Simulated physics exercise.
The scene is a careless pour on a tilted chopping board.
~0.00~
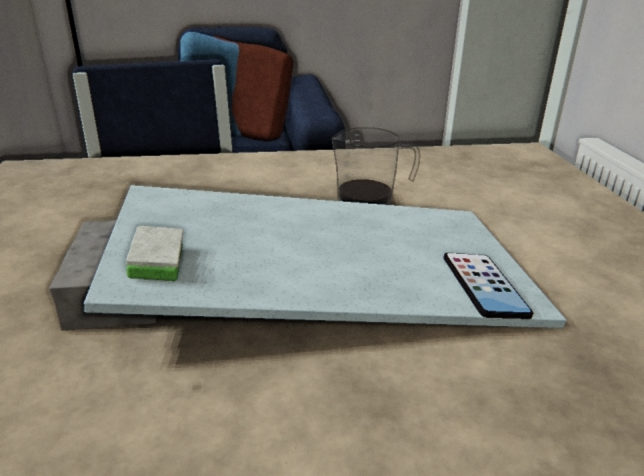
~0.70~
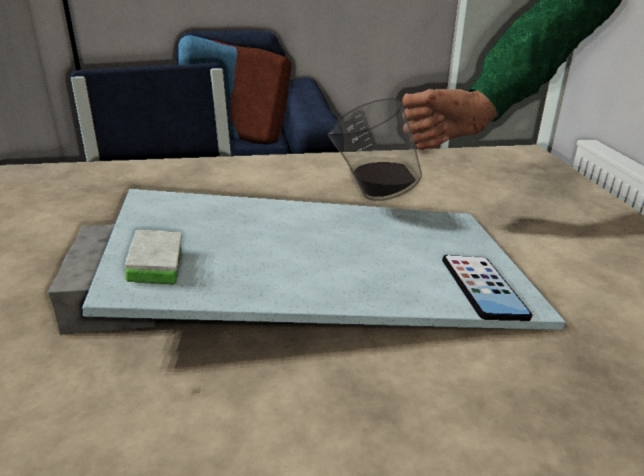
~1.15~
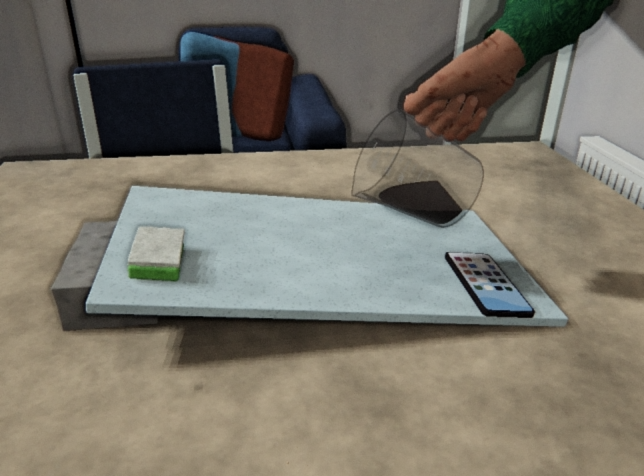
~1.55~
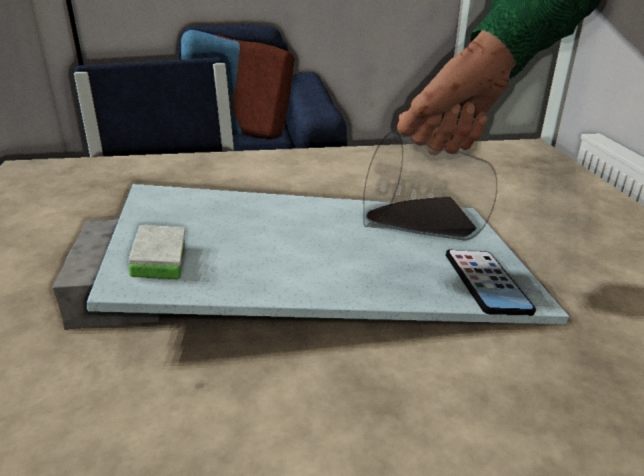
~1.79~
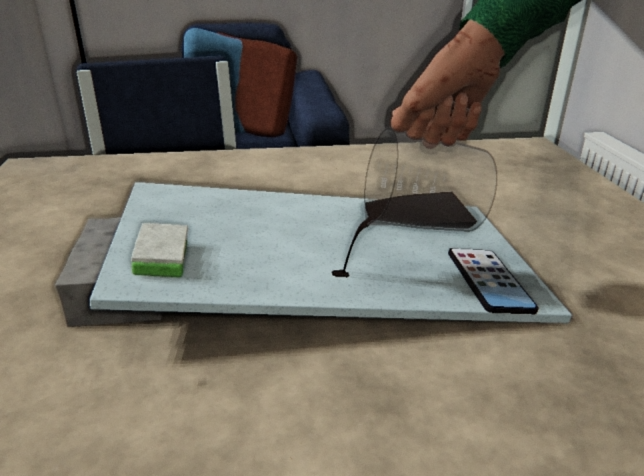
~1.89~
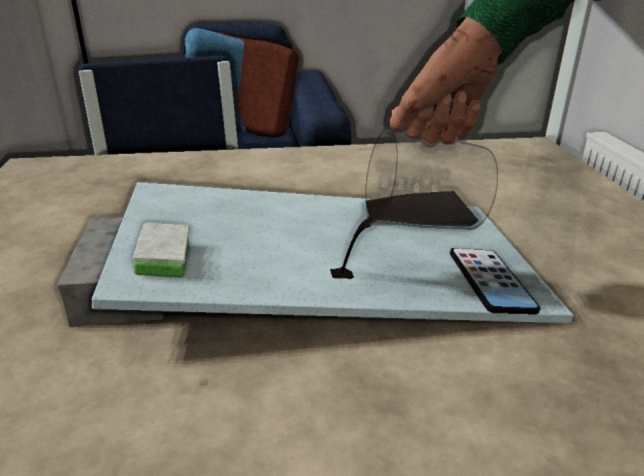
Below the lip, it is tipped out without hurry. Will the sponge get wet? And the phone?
Sponge - no, it stays dry; phone - yes, it gets wet.
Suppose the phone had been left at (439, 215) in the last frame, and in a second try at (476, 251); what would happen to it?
Where first placed it is not touched, where next placed it is touched.
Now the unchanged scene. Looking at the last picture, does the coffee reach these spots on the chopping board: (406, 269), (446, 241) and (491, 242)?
Spot one ends up in the spill, spot two in the spill, spot three in the spill.
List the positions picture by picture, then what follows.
The chopping board slopes down to the right; jug (366, 167) nearly empty; sponge (156, 253); phone (485, 283), in the first picture.
Jug (379, 149) tipped 25° with all of its load; sponge (155, 256), in the second picture.
Jug (416, 171) tipped 60° with all of its load; phone (486, 282), in the third picture.
The chopping board slopes down to the right; jug (426, 189) tipped 75° with all of its load; sponge (159, 251), in the fourth picture.
The first of it lands; jug (425, 183) tipped 75° with all of its load; phone (490, 278), in the fifth picture.
The first of it lands; jug (426, 181) tipped 80° with nearly all of its load; sponge (163, 249); phone (491, 279), in the sixth picture.
Around 2.6 s, it runs down to the right; the sponge is still dry; the phone is still dry.
Around 3.8 s, it runs down to the right and off the end; the sponge is still dry; the phone is wet along its edge.
Around 7.2 s, it runs down to the right and off the end; the sponge is still dry; the phone is wet along its edge.
